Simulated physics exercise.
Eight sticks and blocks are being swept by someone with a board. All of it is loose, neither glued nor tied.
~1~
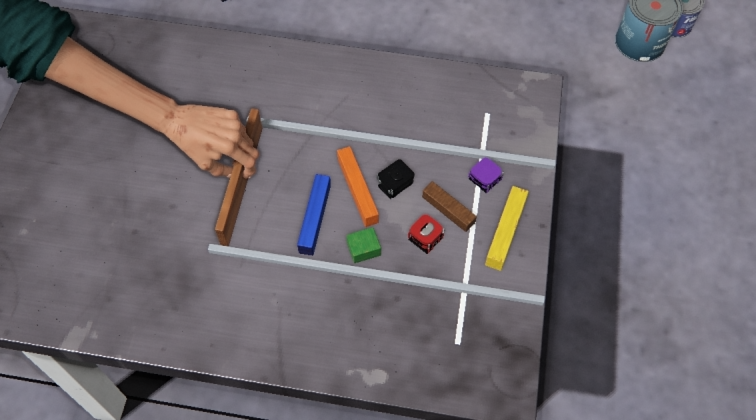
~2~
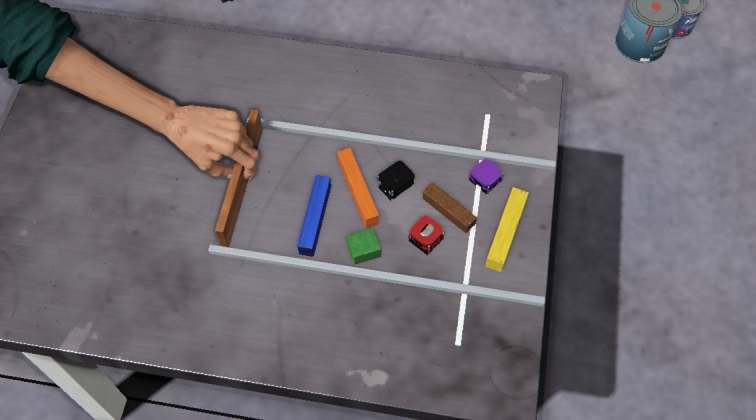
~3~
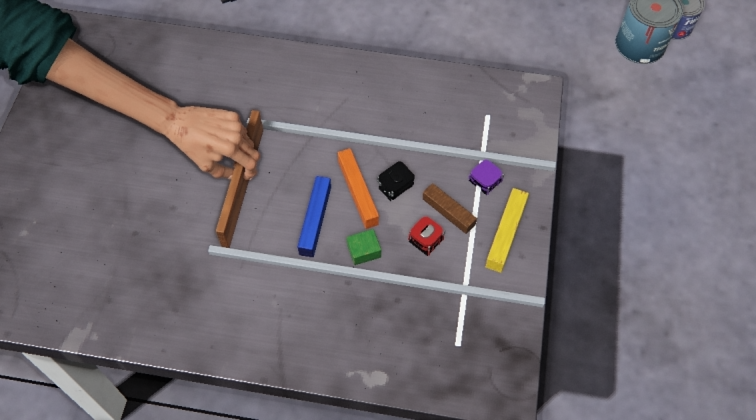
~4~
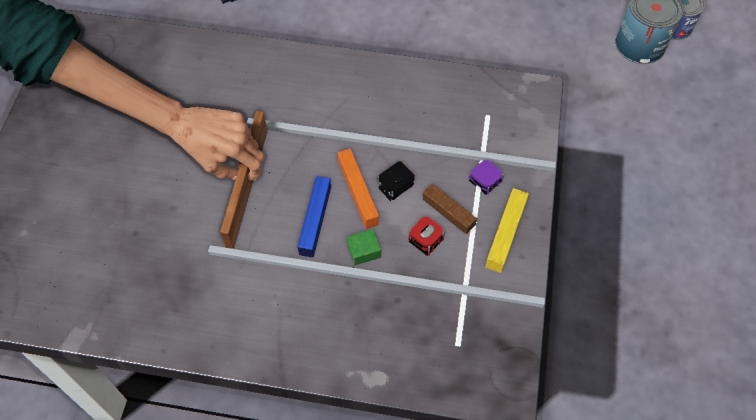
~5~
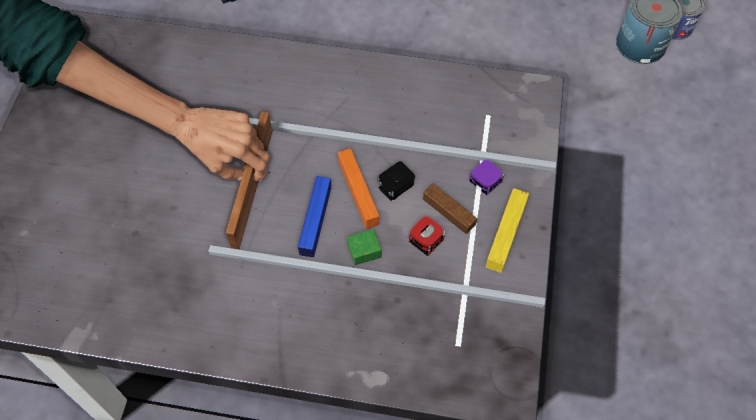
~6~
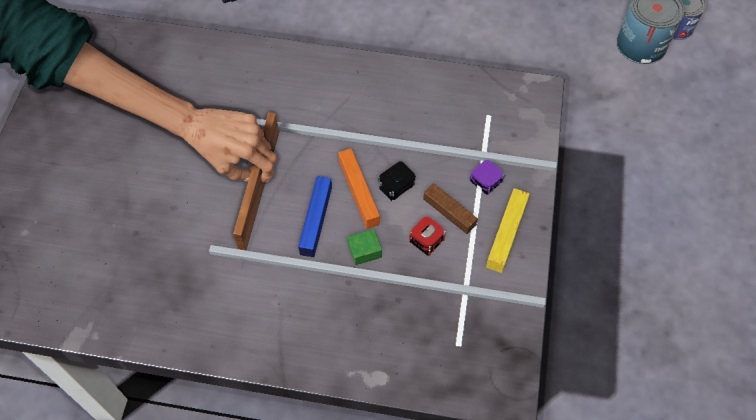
To begin with, a hand holds a brown board upright at the left of a gray table, with loose colored sticks and blocks lying between two pale rails. The hand then slides the board slightly to the right, toward the blue stick, while the scattered pieces stay still.
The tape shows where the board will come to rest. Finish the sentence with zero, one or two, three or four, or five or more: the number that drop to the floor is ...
The number that drop to the floor is zero.
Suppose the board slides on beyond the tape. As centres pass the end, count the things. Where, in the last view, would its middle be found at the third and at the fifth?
(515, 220), later (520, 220).
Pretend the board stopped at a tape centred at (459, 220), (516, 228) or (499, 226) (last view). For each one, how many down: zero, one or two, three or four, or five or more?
For each place: None; three to four; one to two.
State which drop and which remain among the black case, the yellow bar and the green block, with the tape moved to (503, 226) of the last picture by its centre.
Here the black case remains in place while the yellow bar drops down and the green block remains in place.
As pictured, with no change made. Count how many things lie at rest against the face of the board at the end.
The count is 2.
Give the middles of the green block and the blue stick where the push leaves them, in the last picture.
The green block stops around (498, 278); the blue stick around (480, 242).
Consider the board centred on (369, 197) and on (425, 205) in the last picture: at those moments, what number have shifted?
The first number is 4, the next one 7.
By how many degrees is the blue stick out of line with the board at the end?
Roughly 0°.
Early on, none off yet; yellow bar at rest near (508, 230); purple case at rest near (487, 177); brown bar at rest near (450, 209).
A while later, none off yet; yellow bar at rest near (508, 230); purple case travelled about its own width near (513, 177); brown bar travelled a little near (483, 206).
Finally, the number that fall off is zero.
